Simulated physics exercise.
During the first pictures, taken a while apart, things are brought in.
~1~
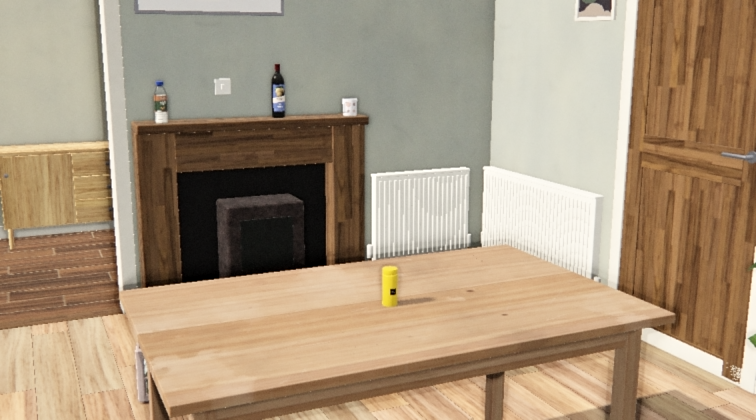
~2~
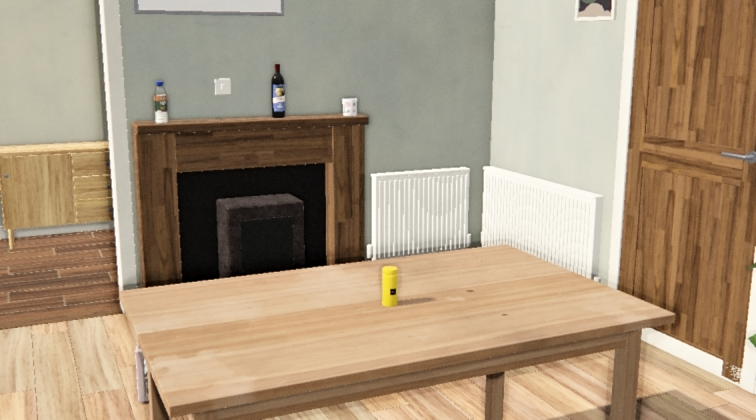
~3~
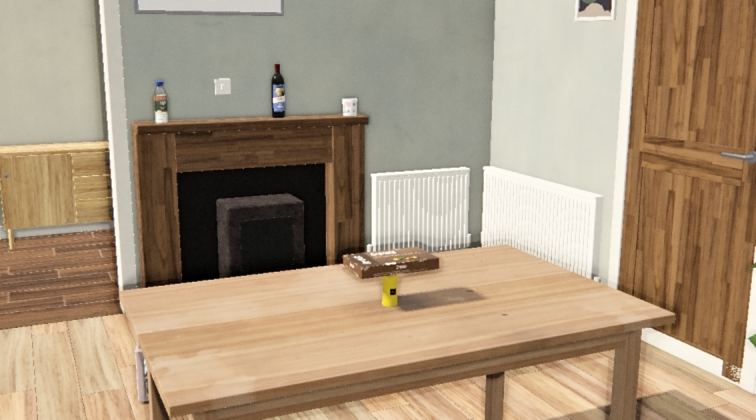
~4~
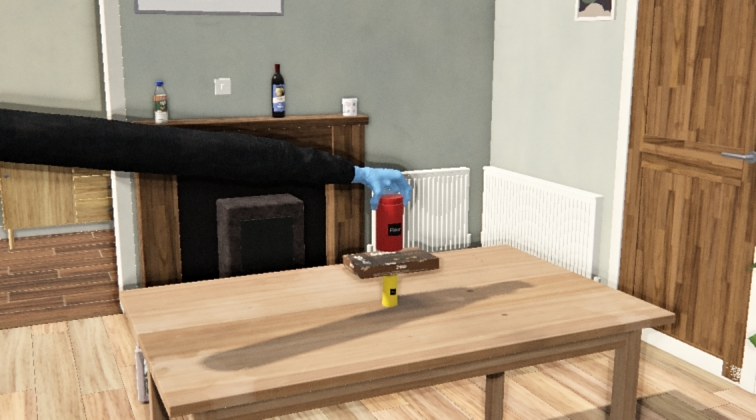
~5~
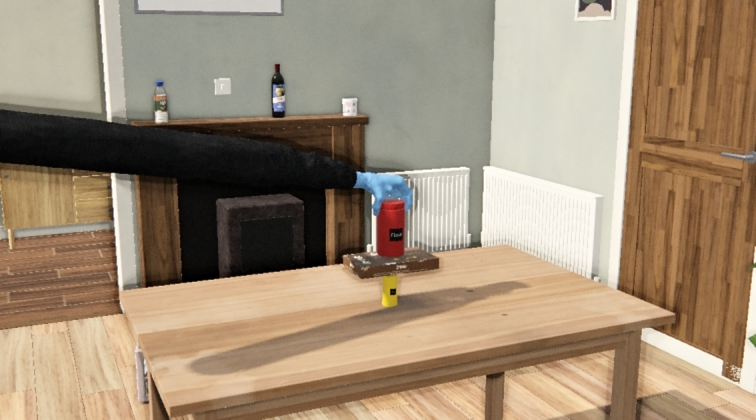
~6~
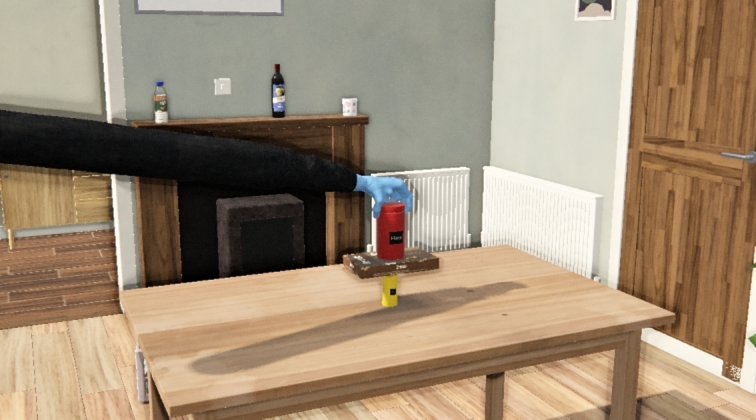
Brown slab appearing on top of a yellow shaker on a wooden table, then a blue-gloved hand lowering a red jar onto it.
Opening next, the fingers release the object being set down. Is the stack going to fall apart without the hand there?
No.
Then, 0.30 s after the last picture, nothing has stirred.
Then, 0.70 s after the last picture, red jar resting near (391, 231).
At rest, all 3 in place. Seen from the same camera at the end, red jar near (391, 231). The stack stays up.
